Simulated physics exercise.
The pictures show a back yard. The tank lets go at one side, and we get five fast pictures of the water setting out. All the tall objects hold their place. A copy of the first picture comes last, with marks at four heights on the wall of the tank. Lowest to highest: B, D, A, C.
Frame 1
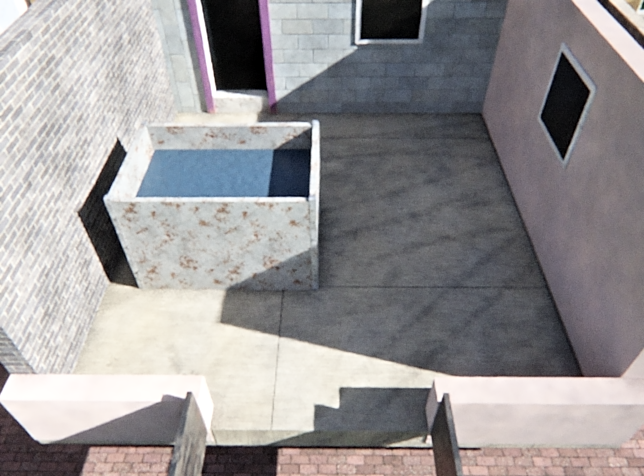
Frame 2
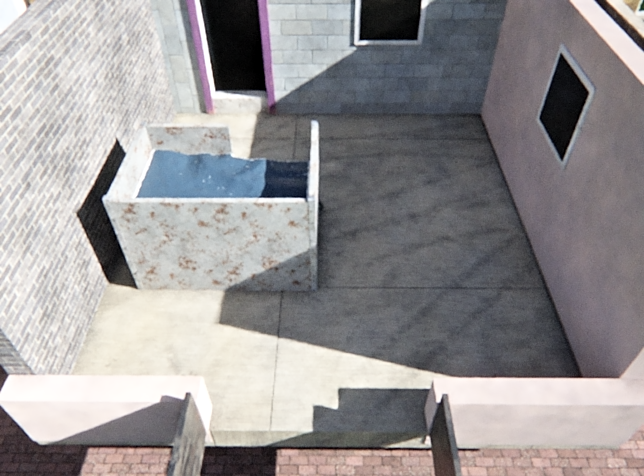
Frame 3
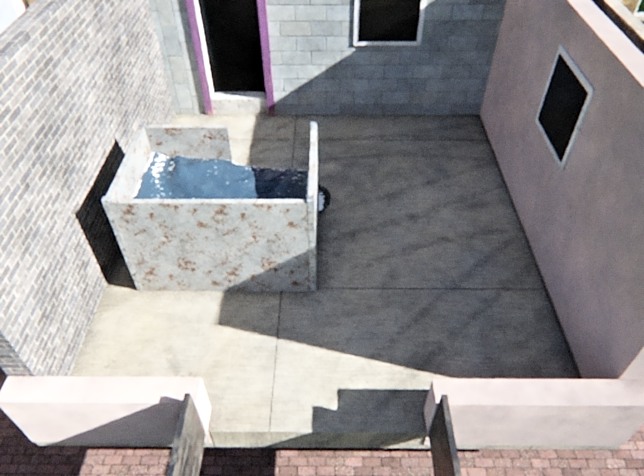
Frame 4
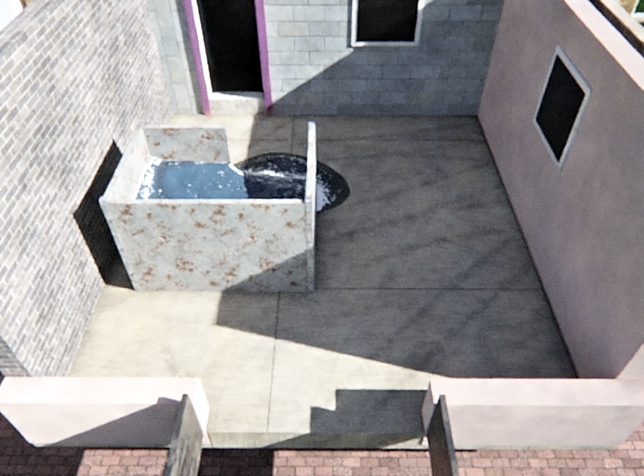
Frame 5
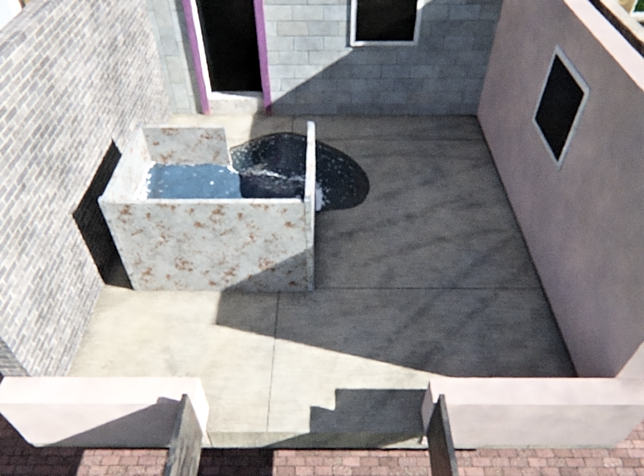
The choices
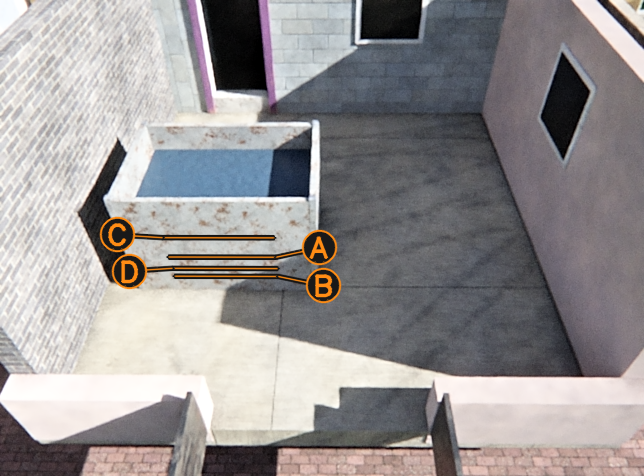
The video shows a walled back yard with a speckled tank of still blue water beside the left brick wall; the water ripples and drops, then flows out at the tank's back right, spreading a dark, rounded pool across the concrete.
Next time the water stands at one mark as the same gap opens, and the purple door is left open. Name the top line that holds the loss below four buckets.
It is C.
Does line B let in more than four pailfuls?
No, that is safe.
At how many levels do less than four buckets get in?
All four.
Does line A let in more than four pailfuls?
No, that is safe.
On the marked copy, A at (222, 257); B at (226, 276); C at (218, 237); D at (224, 268); from the bottom up B, D, A, C.
With A, nothing gets over.
With B, nothing gets over.
With C, a bucket or two gets in.
With D, nothing gets over.
